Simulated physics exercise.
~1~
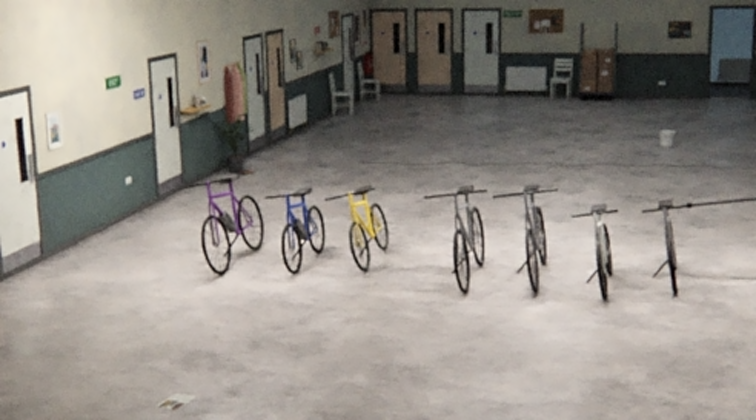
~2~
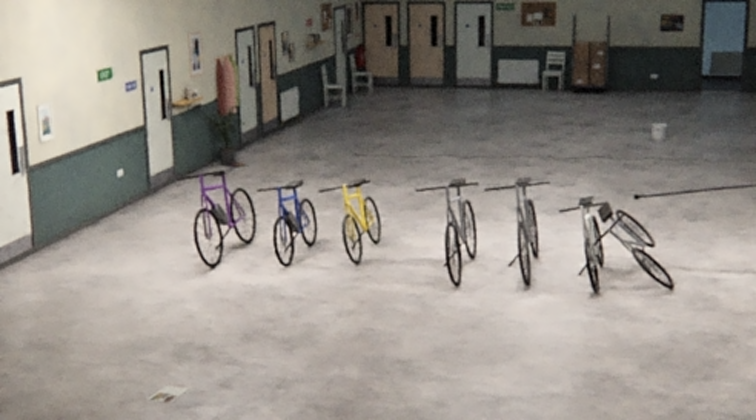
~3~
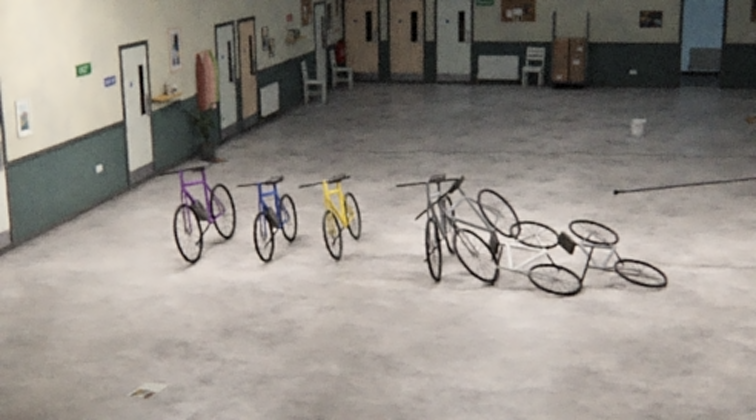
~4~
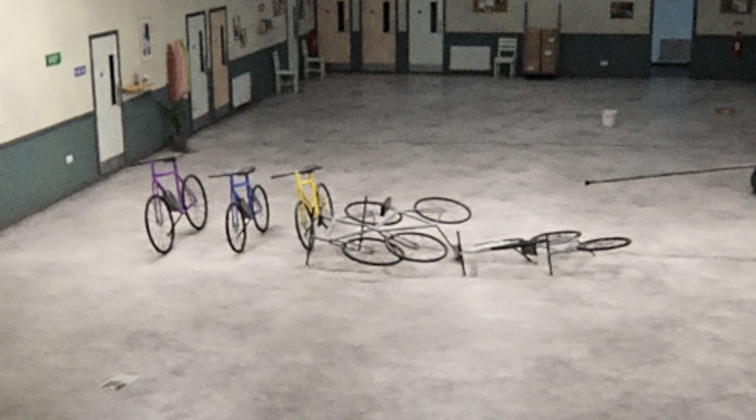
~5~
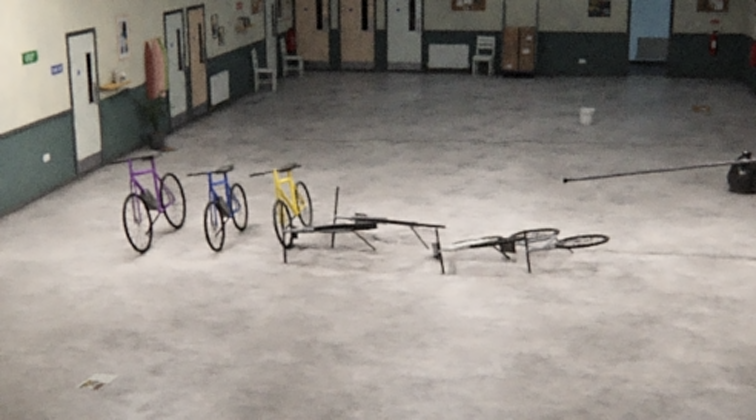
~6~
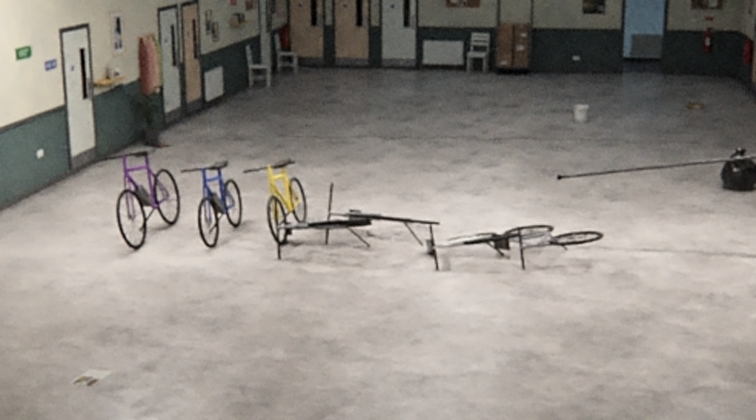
In a large hall, four grey bicycles topple leftward in turn, leaving three coloured ones standing.
